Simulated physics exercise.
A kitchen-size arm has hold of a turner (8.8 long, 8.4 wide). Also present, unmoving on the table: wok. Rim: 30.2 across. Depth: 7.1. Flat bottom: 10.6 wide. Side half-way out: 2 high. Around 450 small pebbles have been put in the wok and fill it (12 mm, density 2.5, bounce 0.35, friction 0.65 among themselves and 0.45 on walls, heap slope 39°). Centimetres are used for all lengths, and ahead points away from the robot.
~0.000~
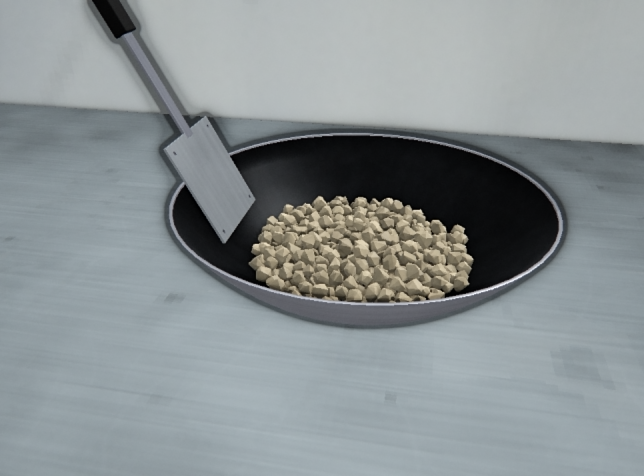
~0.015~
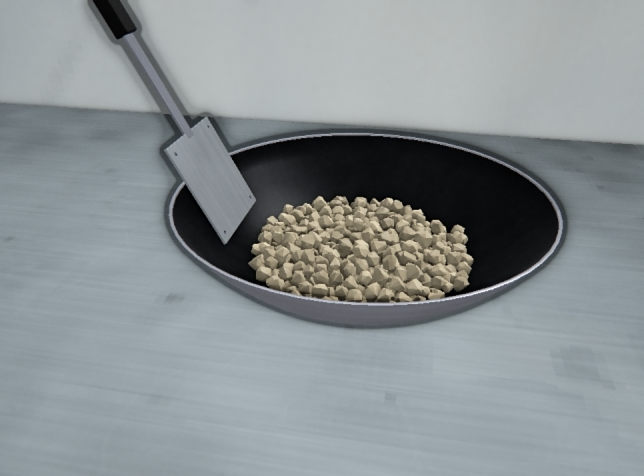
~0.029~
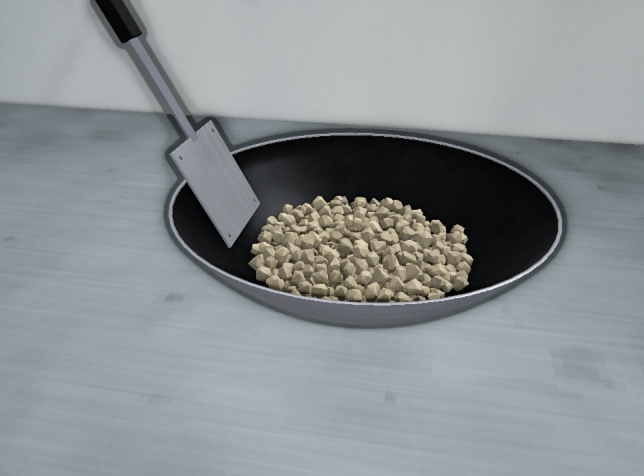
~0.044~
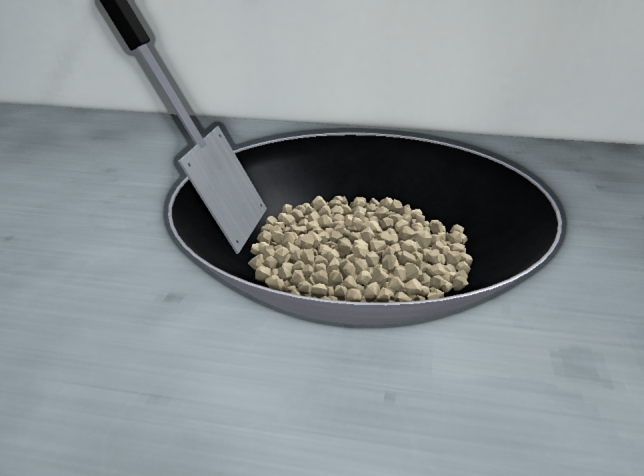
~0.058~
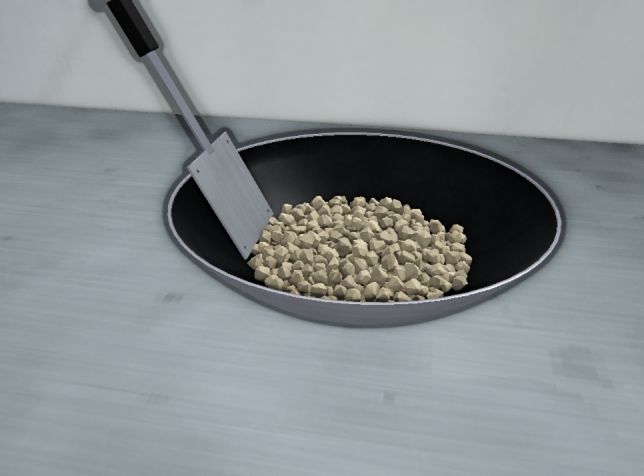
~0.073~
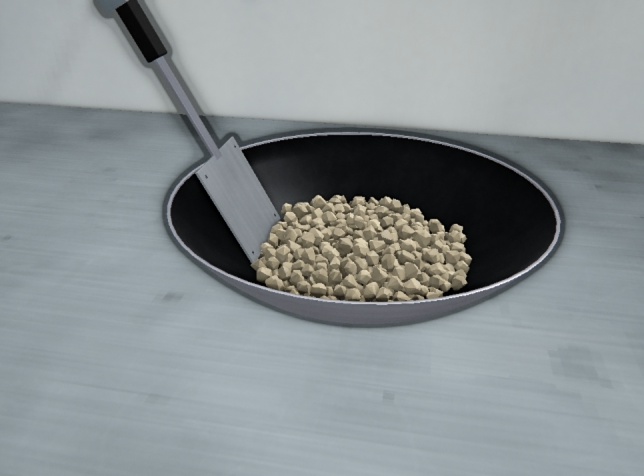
A metal turner with a black handle slid a short way down and to the right inside a black wok, reaching the left edge of a heap of tan pebbles, which barely shifted.
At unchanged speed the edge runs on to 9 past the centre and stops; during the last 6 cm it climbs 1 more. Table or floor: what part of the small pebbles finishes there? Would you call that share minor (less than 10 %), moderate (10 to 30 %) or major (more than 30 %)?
I would call it moderate.
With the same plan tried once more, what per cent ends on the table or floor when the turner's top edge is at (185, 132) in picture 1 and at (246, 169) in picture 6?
About 40 per cent.
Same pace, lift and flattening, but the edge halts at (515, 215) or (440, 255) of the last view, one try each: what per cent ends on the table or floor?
Close to 45 and close to 10 per cent, respectively.
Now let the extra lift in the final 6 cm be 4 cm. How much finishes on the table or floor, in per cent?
It comes to near 15 percent.
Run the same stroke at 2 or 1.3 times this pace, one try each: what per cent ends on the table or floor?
Estimates, in order: 30 % and 20 %.
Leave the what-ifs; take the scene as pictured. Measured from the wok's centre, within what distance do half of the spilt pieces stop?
22 cm or so.
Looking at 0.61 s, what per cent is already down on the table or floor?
It is near 15 percent.
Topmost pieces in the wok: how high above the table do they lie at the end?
8.5 cm.
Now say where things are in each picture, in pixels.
Turner top edge at (186, 131), sloping 62°; upper third of the load around (360, 240), from x 255 to 465, top at y 200; 453 in the wok, in the first picture.
Turner top edge at (187, 132), sloping 62°; upper third of the load around (360, 240), from x 255 to 465, top at y 200, in the second picture.
Turner top edge at (192, 136), sloping 62°; upper third of the load around (360, 240), from x 255 to 465, top at y 200, in the third picture.
Turner top edge at (200, 142), sloping 62°; upper third of the load around (360, 240), from x 255 to 465, top at y 200, in the fourth picture.
Turner top edge at (208, 148), sloping 62°; upper third of the load around (359, 239), from x 255 to 465, top at y 200, in the fifth picture.
Turner top edge at (216, 153), sloping 62°; upper third of the load around (359, 238), from x 260 to 465, top at y 200; 453 in the wok, in the sixth picture.
After 0.21 s, sloping 62°, highest piece 6 above the table; 453 in the wok.
After 0.34 s, sloping 62°, highest piece 9 above the table; 450 in the wok, 3 on the blade or in flight.
After 0.61 s, sloping 62°, highest piece 8 above the table; 375 in the wok, 73 on the table or floor, 5 on the blade or in flight.
After 1.66 s, sloping 62°, highest piece 8 above the table; 373 in the wok, 80 on the table or floor.
At rest, 373 in the wok, 80 on the table or floor. That is 18 % on the table or floor.
